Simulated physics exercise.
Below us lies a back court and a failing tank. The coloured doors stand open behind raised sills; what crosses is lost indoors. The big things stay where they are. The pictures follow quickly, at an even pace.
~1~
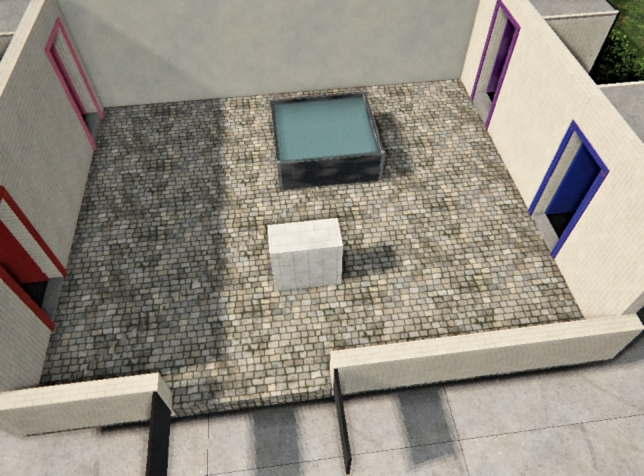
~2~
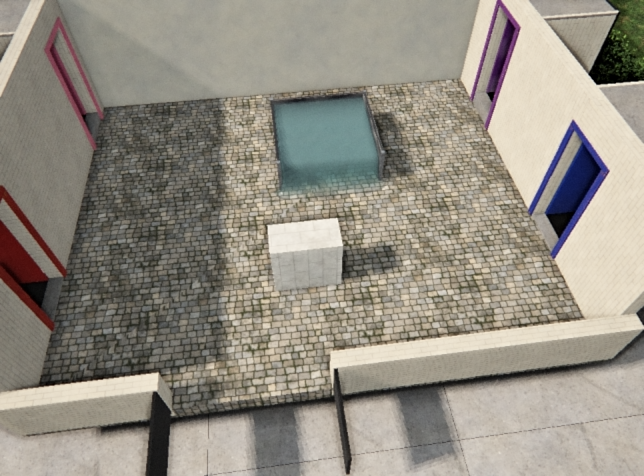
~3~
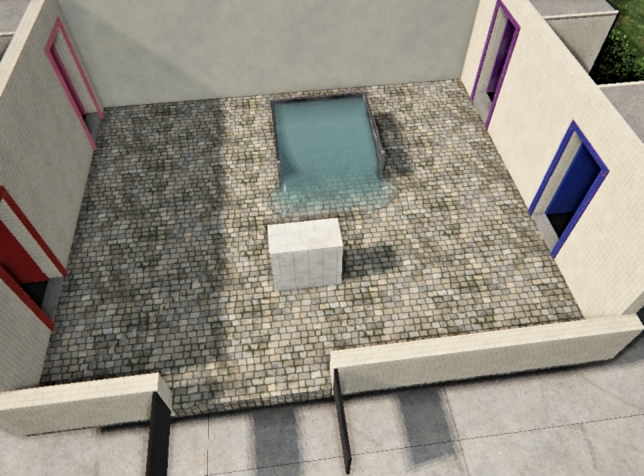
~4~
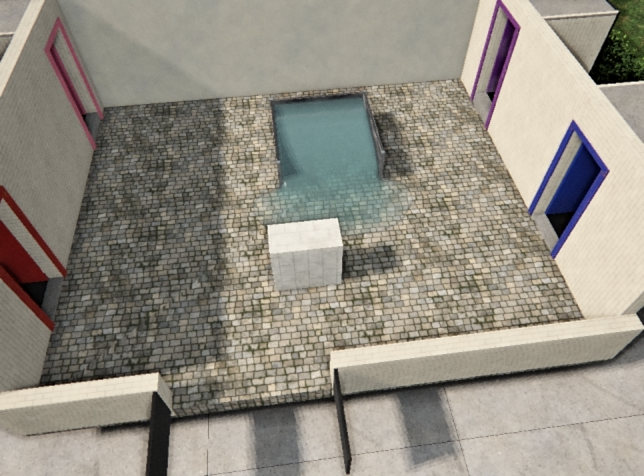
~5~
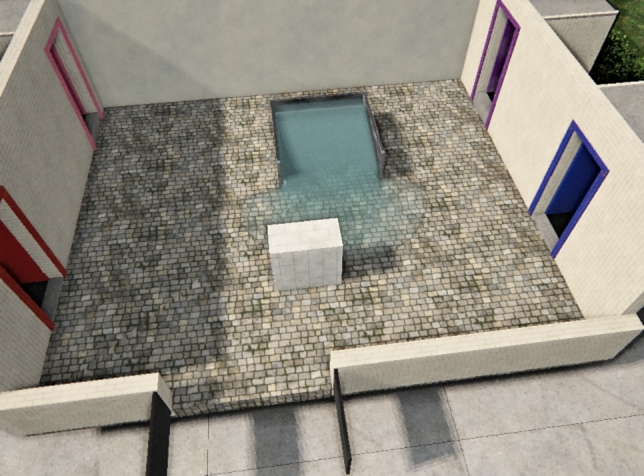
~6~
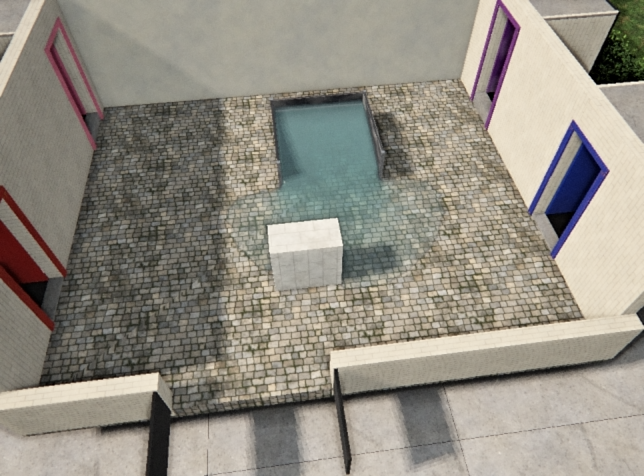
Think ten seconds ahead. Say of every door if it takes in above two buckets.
In the end: The pink door holds within the limit; the blue door floods; the purple door holds within the limit; the red door floods.
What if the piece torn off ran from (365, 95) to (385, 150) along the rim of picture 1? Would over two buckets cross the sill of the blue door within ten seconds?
Blue goes over.
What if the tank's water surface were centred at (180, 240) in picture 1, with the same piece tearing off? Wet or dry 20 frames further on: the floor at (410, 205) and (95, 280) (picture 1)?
One after the other: Not flooded, covered.
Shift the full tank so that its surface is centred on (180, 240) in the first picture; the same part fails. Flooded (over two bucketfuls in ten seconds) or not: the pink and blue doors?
My reading: Pink holds; blue stays under.
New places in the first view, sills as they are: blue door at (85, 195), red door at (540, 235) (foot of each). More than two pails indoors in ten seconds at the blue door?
In short: The blue door holds.
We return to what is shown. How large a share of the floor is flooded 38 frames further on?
Some 75 per cent.
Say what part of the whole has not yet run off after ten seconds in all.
Some 88 per cent.
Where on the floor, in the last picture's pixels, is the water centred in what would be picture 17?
Close to (343, 232).
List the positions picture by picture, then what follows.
In the first picture, the open tank at (324, 128) is whole and still.
In the second picture, water pours out at (331, 176) and has run to (281, 193).
In the third picture, the front is at (272, 203), out from the gap at (331, 177).
In the fourth picture, water pours out at (331, 178) and has run to (264, 219).
In the fifth picture, the front is at a hidden place, out from the gap at (331, 178).
In the sixth picture, the front is at (379, 280), out from the gap at (331, 178).
A moment on, water covers 25 % of the floor; the pink door not reached, the blue door not reached, the purple door not reached, the red door not reached.
Next, water covers 35 % of the floor; the pink door not reached, the blue door not reached, the purple door not reached, the red door not reached.
Then, water covers 50 % of the floor; the pink door not reached, the blue door wet at the sill, nothing in, the purple door not reached, the red door under two buckets in.
Later, water covers 75 % of the floor; the pink door wet at the sill, nothing in, the blue door over two buckets in, the purple door wet at the sill, nothing in, the red door over two buckets in.
In the end, water covers 95 % of the floor; the pink door wet at the sill, nothing in, the blue door over two buckets in, the purple door wet at the sill, nothing in, the red door over two buckets in.
